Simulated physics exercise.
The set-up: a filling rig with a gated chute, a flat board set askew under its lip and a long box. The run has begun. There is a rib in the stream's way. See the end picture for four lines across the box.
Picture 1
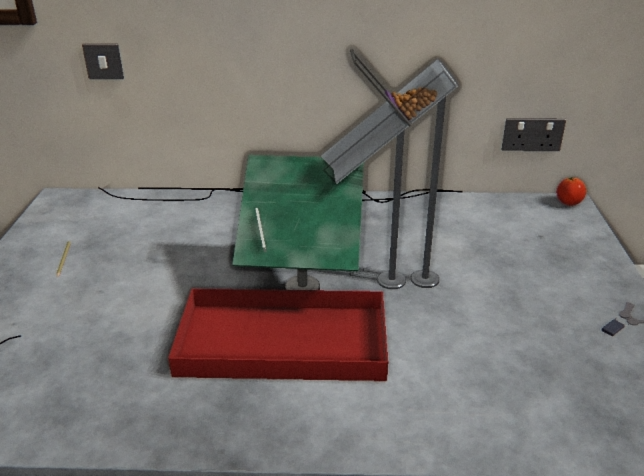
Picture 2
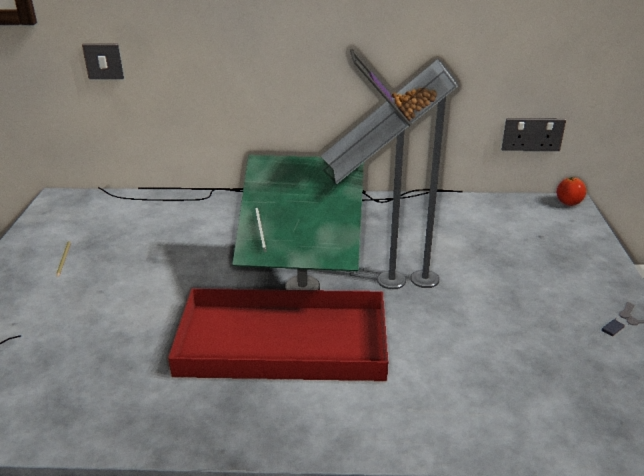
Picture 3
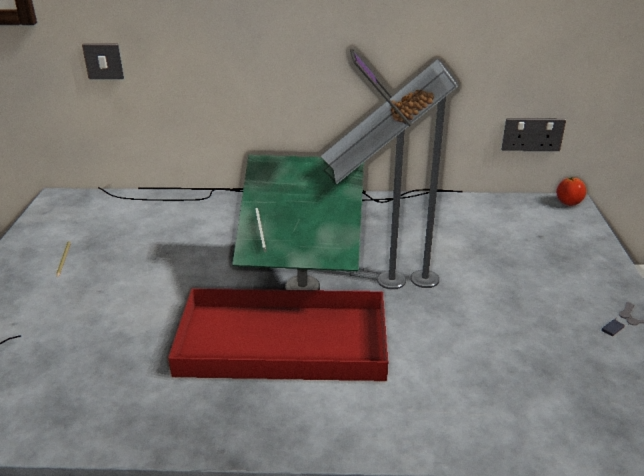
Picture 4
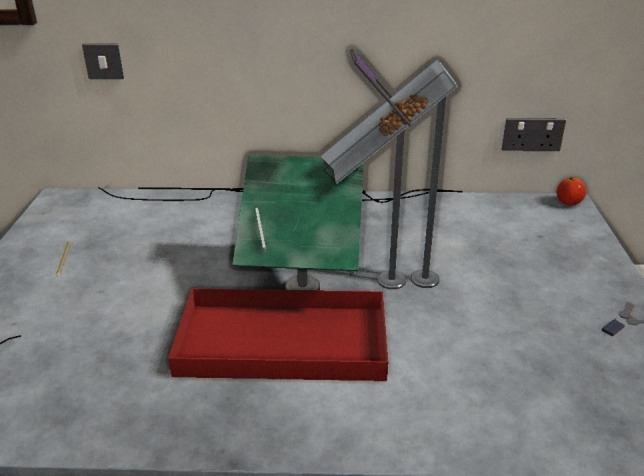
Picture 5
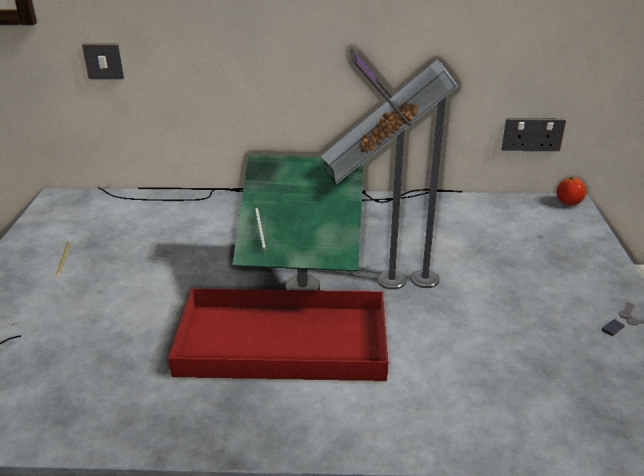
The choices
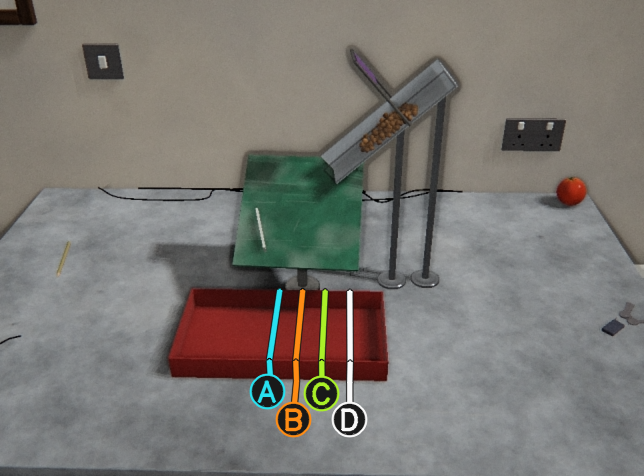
A grey mottled tabletop fills the view against a beige wall, seen from the front and slightly above by a still camera. A sloping grey metal chute on two posts holds small orange-brown chickpeas behind a gate, above a tilted green board with a thin white rib and a long, empty red box. The gate's purplish strip shifts up, and the chickpeas slide down leftward, spreading along the chute.
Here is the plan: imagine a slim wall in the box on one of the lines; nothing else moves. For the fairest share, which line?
Go for A.
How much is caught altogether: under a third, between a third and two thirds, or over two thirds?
Over two thirds.
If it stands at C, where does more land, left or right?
The left side.
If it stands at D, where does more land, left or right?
Left.
On the marked copy, line A crosses the front rim at (269, 360); line B crosses the front rim at (295, 360); line C crosses the front rim at (321, 361); line D crosses the front rim at (350, 361).
Choosing A, of what is caught, roughly a third on the left of the divider, roughly two thirds on the right.
Choosing B, of what is caught, almost all on the left of the divider, about a tenth on the right.
Choosing C, of what is caught, every piece on the left of the divider, not one piece on the right.
Choosing D, of what is caught, every piece on the left of the divider, not one piece on the right.
